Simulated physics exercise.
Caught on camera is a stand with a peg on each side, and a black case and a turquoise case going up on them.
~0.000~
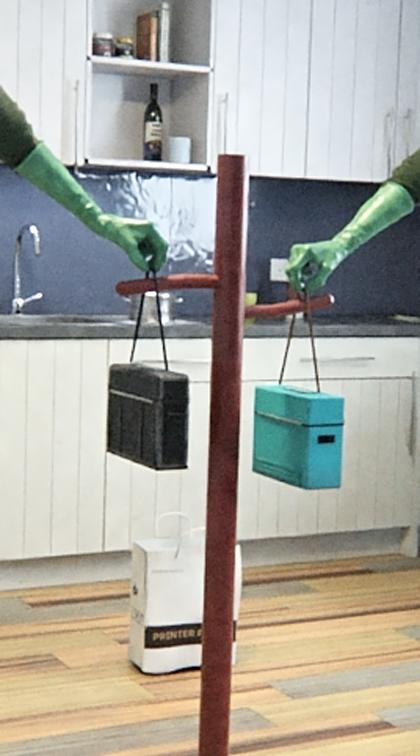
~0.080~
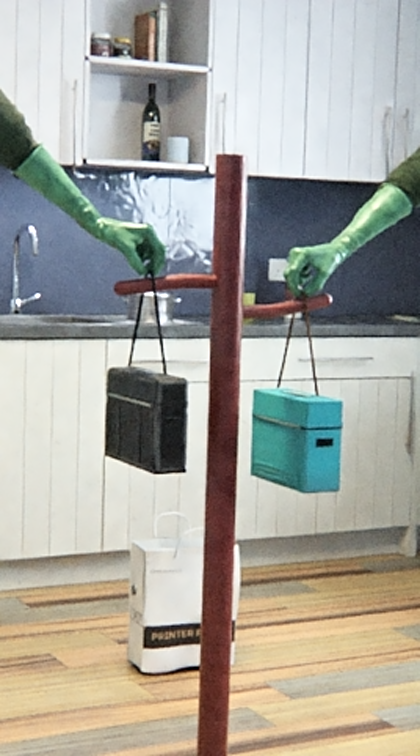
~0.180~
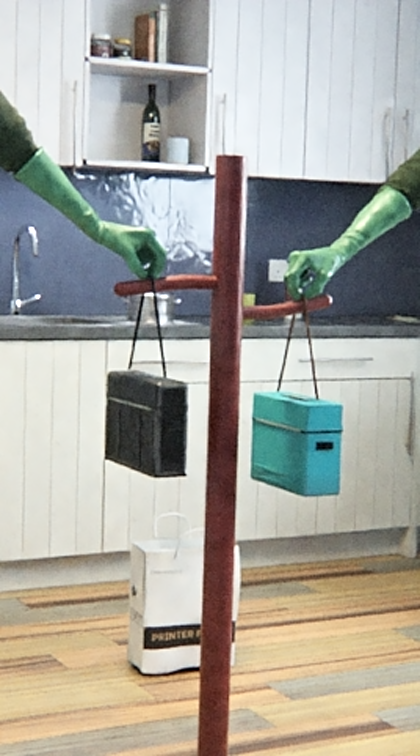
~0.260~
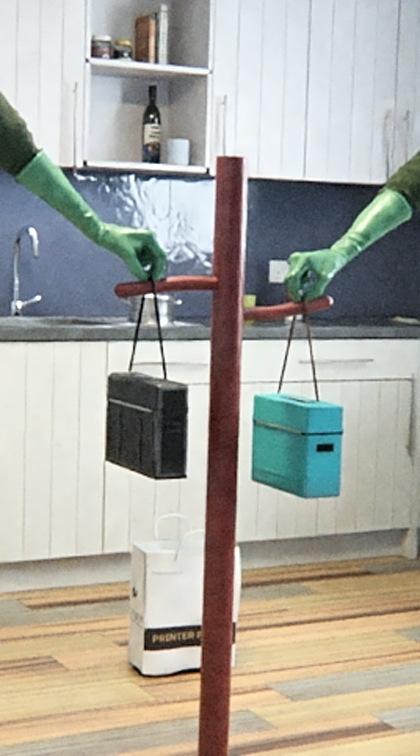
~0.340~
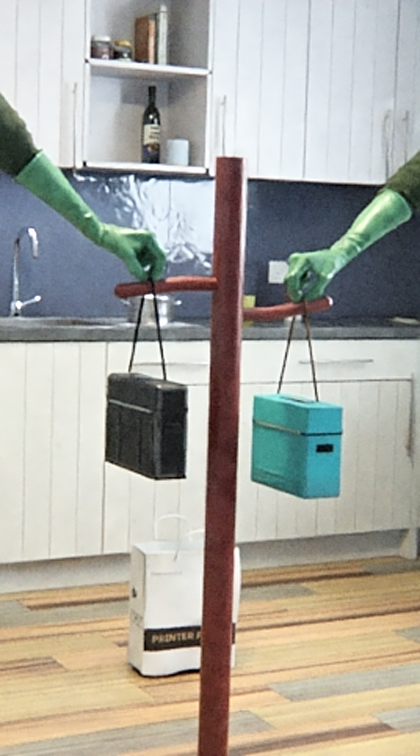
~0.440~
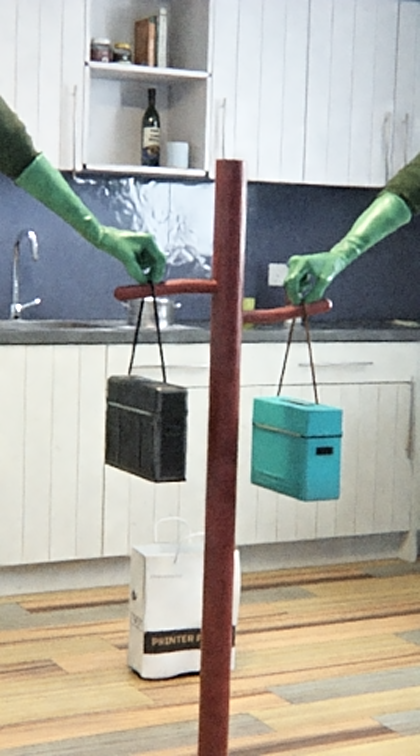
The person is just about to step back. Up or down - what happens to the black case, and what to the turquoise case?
Black case: Up; turquoise case: Up.
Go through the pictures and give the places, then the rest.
In the first frame, black case (147, 415); turquoise case (297, 436); left peg tip (123, 289); right peg tip (327, 300).
In the second frame, black case (145, 418); turquoise case (296, 439).
In the third frame, black case (145, 422); turquoise case (296, 443).
In the fourth frame, black case (146, 424); turquoise case (296, 444).
In the fifth frame, black case (145, 424); turquoise case (296, 445).
In the sixth frame, black case (145, 427); turquoise case (295, 447); left peg tip (121, 294), about level; right peg tip (325, 305), pointing up.
By 0.70 s, black case on its peg near (144, 427); turquoise case on its peg near (294, 449).
By 0.96 s, black case on its peg near (143, 429); turquoise case on its peg near (287, 452).
By 1.36 s, black case on its peg near (141, 429); turquoise case on its peg near (278, 453).
When it is over, black case on its peg near (142, 429); turquoise case on its peg near (277, 455). The black case stays hanging and the turquoise case holds on.
